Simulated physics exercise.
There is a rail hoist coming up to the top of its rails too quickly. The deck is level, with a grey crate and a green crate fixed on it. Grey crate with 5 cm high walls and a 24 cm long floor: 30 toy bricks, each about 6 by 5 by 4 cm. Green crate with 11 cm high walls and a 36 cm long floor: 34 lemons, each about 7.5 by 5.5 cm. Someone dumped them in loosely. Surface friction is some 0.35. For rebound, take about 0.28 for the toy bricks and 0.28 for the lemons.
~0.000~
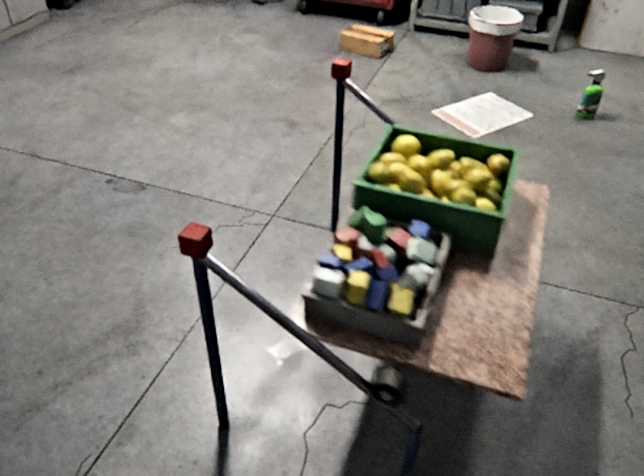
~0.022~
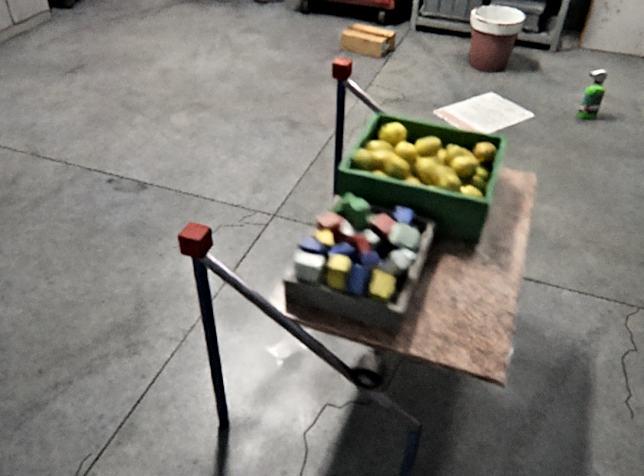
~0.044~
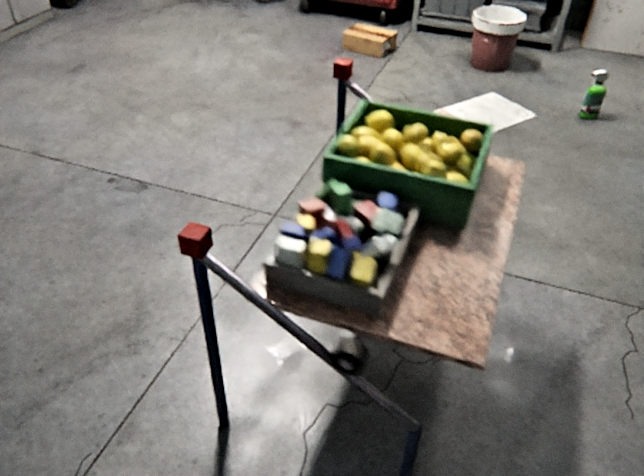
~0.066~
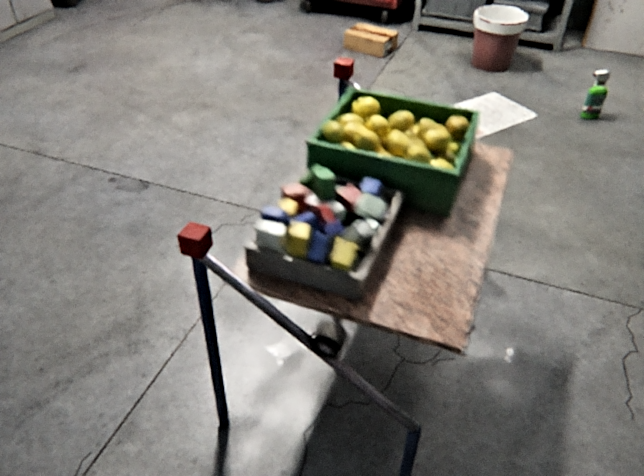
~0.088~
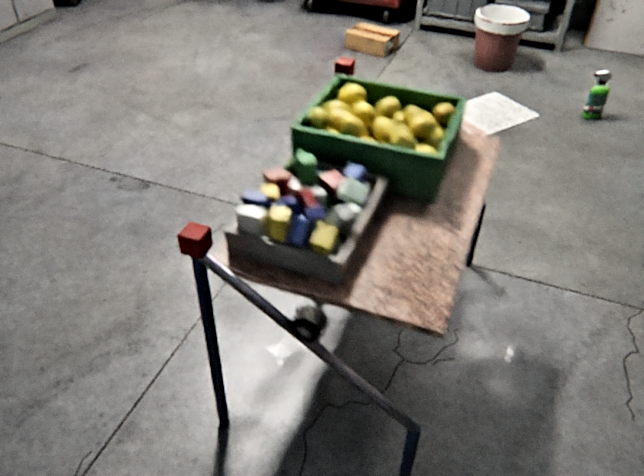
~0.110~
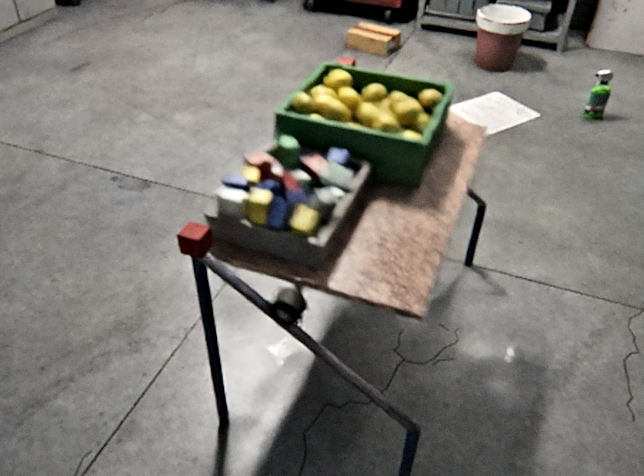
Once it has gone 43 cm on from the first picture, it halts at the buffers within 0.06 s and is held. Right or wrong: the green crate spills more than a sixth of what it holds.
Right.
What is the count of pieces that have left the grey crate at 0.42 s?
The grey crate is at around 14.
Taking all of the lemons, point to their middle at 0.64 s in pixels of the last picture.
Centre approx. (279, 77).
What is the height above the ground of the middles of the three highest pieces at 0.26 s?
Mean height: Some 86 cm.
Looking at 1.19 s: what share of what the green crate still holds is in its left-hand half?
Share in that half: Roughly 70 percent.
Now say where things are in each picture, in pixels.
In the first picture (each is followed by its nearest rim corner in this view; the camera moves round a little), green crate, (501, 215); grey crate, (416, 324); moved 0 cm; none out.
Green crate, (485, 201); grey crate, (396, 308); moved 5 cm, in the second picture.
Green crate, (469, 186); grey crate, (377, 292); moved 11 cm, in the third picture.
Green crate, (453, 171); grey crate, (357, 276); moved 16 cm, in the fourth picture.
Green crate, (437, 156); grey crate, (337, 259); moved 22 cm, in the fifth picture.
Green crate, (420, 141); grey crate, (317, 242); moved 27 cm; none out, in the sixth picture.
After 0.14 s, braking begins.
After 0.26 s, grey crate 21 in, 9 out and green crate 33 in, 1 out.
After 0.42 s, grey crate 16 in, 14 out and green crate 27 in, 7 out.
After 0.64 s, grey crate 14 in, 16 out and green crate 26 in, 8 out.
Final count (at 1.19 s), grey crate 14 in, 16 out and green crate 25 in, 9 out. Asked share, 9 of 34, 26 per cent.
